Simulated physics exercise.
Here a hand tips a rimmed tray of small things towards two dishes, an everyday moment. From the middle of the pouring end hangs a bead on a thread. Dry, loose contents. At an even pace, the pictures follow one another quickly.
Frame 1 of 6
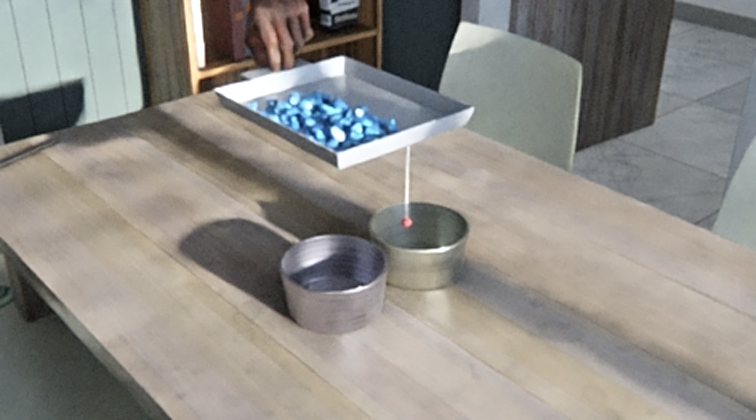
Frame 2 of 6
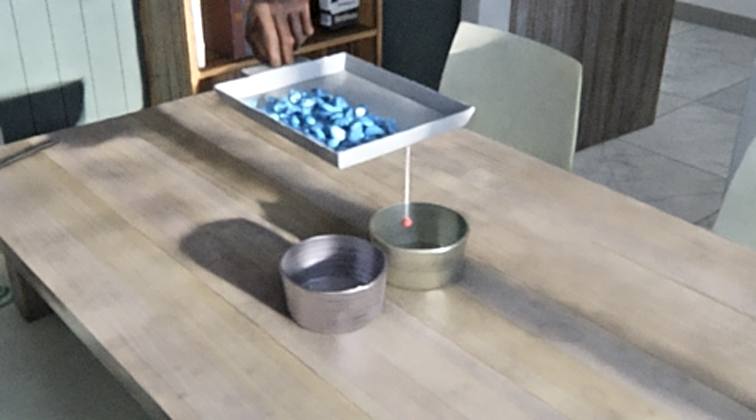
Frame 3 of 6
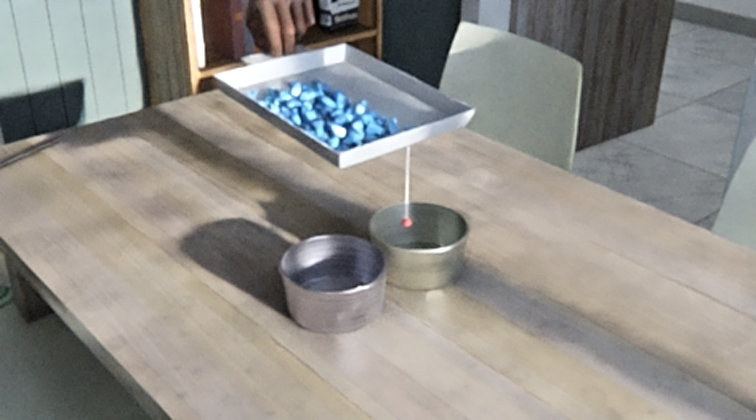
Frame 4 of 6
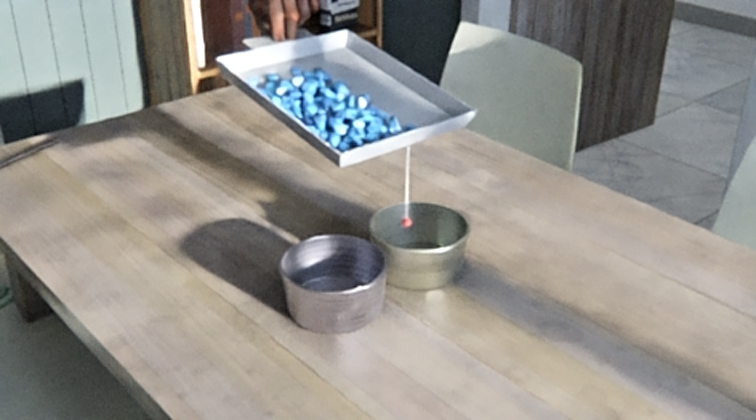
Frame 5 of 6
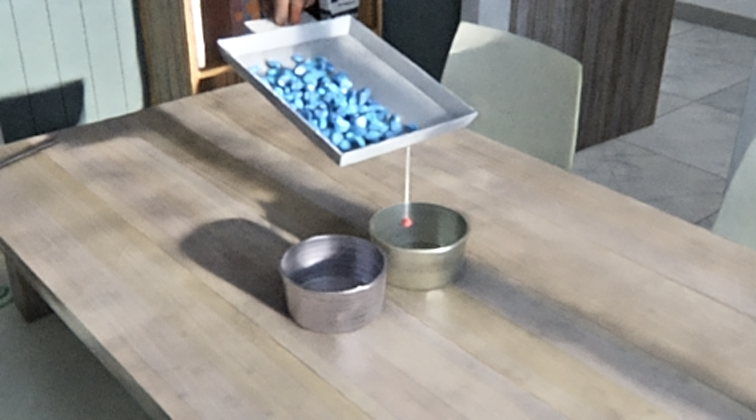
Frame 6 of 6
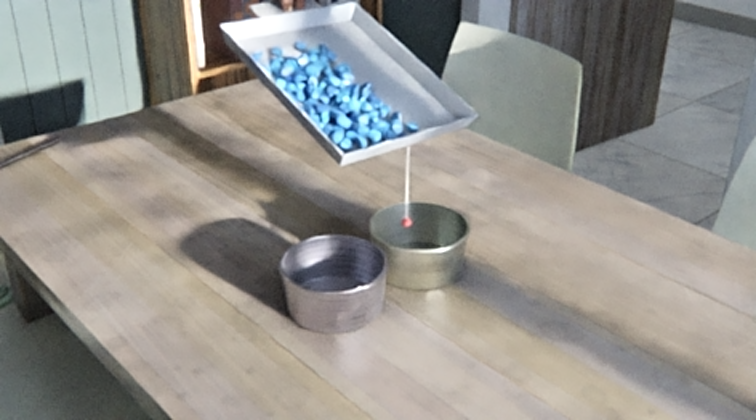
A hand slowly raised the far side of a shallow metal tray of blue stones, tilting it more steeply towards the front above two round dishes, while a red bead hung almost still beneath.
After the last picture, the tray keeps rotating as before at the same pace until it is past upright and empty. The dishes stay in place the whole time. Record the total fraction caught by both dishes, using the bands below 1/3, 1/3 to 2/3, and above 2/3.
Total caught: Below 1/3.
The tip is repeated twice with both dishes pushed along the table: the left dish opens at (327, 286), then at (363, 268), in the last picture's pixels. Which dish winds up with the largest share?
The first layout gives the one at right, the second layout gives the one at right.
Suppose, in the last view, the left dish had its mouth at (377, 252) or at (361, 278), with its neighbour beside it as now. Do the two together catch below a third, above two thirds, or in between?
At the first spot I'd expect the middle third, and at the second spot more than two thirds.
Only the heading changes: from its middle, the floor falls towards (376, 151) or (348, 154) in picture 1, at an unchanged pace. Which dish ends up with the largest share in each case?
For the first place you'd get the left-placed dish, for the second the left-placed dish.
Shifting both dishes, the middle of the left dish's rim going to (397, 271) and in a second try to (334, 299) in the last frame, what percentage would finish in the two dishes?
Respectively 90 percent and 60 percent.
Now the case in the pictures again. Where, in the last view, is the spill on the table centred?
Those pieces end up centred close to (455, 307).
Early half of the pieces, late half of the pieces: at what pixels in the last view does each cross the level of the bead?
Points: About (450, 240), then about (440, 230).
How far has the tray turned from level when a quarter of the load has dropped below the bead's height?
About 90 degrees.
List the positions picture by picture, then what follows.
In the first frame, corners of the pouring end at (339, 150) and (466, 107), level; middle of the load at (326, 117), aquarium stones; left dish at (368, 302); right dish at (453, 261); bead on its thread at (406, 222).
In the second frame, corners of the pouring end at (340, 150) and (467, 107), level; middle of the load at (326, 115).
In the third frame, corners of the pouring end at (341, 150) and (467, 108), tipped barely, level across its low end; middle of the load at (327, 111).
In the fourth frame, corners of the pouring end at (342, 150) and (469, 110), tipped a little, level across its low end; middle of the load at (328, 104).
In the fifth frame, corners of the pouring end at (343, 150) and (470, 111), tipped clearly, level across its low end; middle of the load at (330, 98).
In the sixth frame, corners of the pouring end at (345, 150) and (471, 113), tipped clearly, level across its low end; middle of the load at (333, 92); left dish at (368, 302); right dish at (453, 261).
Soon after the last picture, tray tipped steeply; nearly all on the tray; a stray few in the air.
A little later, tray tipped past a quarter turn; about a quarter on the tray; a small part in the right dish; about half outside both; about a quarter in the air.
Later still, tray tipped past a quarter turn; about a quarter in the right dish; most outside both.
At rest, tray tipped past a quarter turn; none in the left dish; about a quarter in the right dish; most outside both.
